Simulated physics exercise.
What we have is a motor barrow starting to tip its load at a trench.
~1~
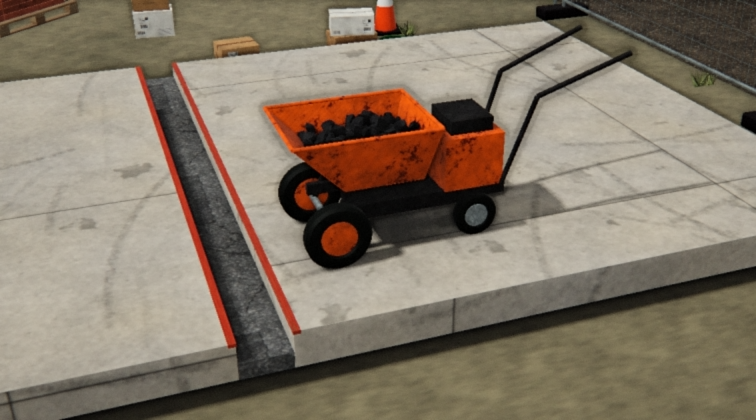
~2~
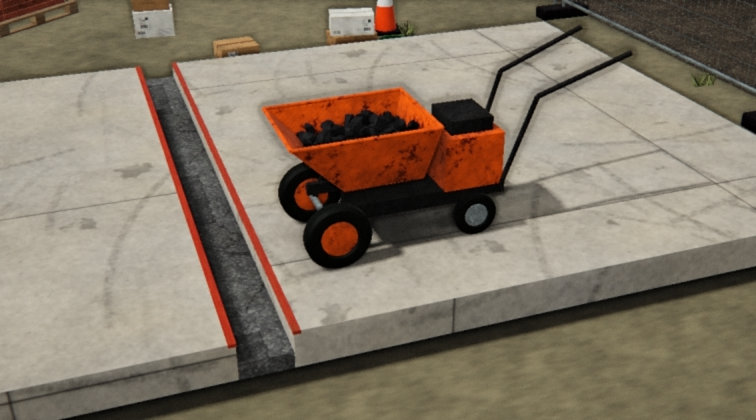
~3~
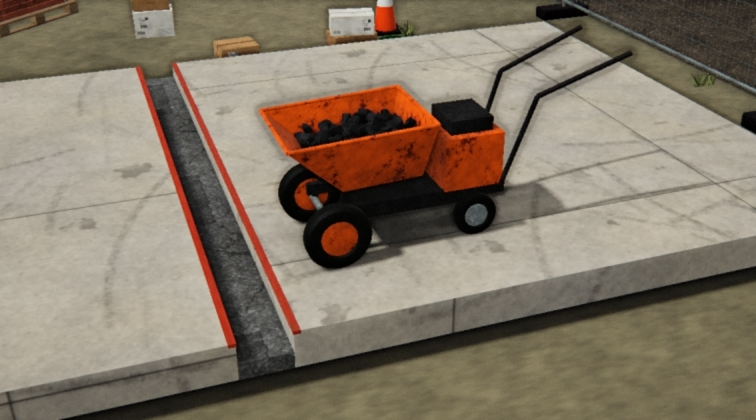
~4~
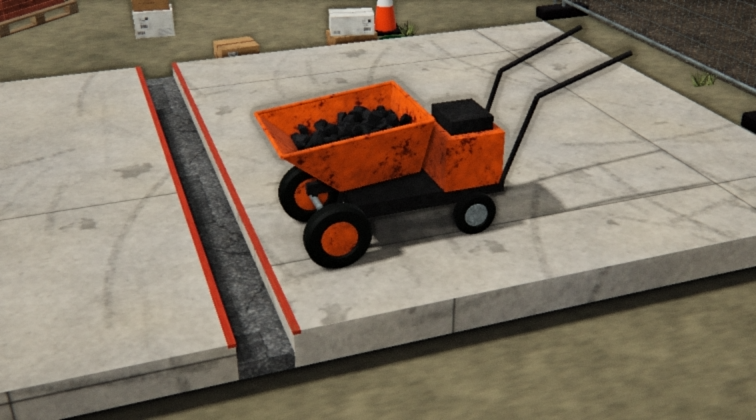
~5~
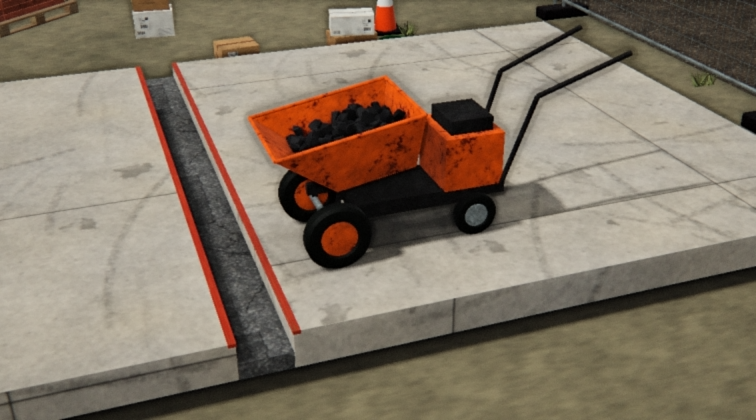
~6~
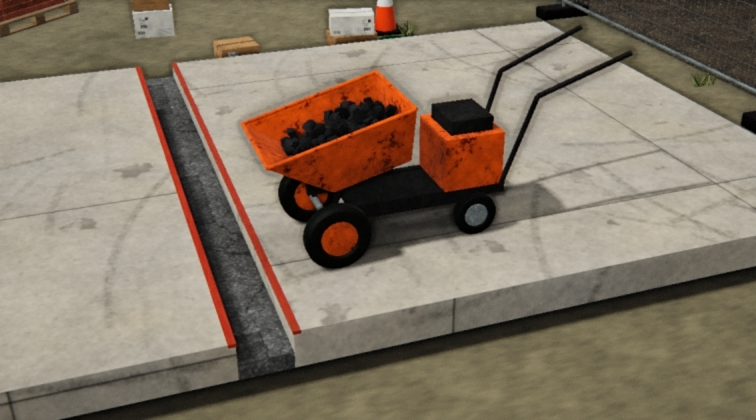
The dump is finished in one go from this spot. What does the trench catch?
In the trench: Under half.
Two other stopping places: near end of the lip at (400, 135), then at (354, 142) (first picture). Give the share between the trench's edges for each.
The first gives 30 %, the second 70 %.
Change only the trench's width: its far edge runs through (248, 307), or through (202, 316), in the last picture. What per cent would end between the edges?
First some 0, then 60 per cent.
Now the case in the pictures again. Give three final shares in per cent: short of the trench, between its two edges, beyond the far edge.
About: Short 0, between 25, beyond 55 per cent.
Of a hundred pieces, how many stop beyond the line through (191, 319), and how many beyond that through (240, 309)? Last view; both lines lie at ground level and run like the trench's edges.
Near 30 % and 70 %.
Shortly afterwards, skip tipped steeply; the whole lot in the skip.
Next, skip tipped steeply; the bulk in the skip; only a few in or heaped over the trench; a little beyond it; only a few falling.
Some moments later, skip tipped right over; near a quarter in the skip; near a quarter in or heaped over the trench; near half beyond it.
In the end, skip tipped right over; near a quarter in the skip; near a quarter in or heaped over the trench; near half beyond it.
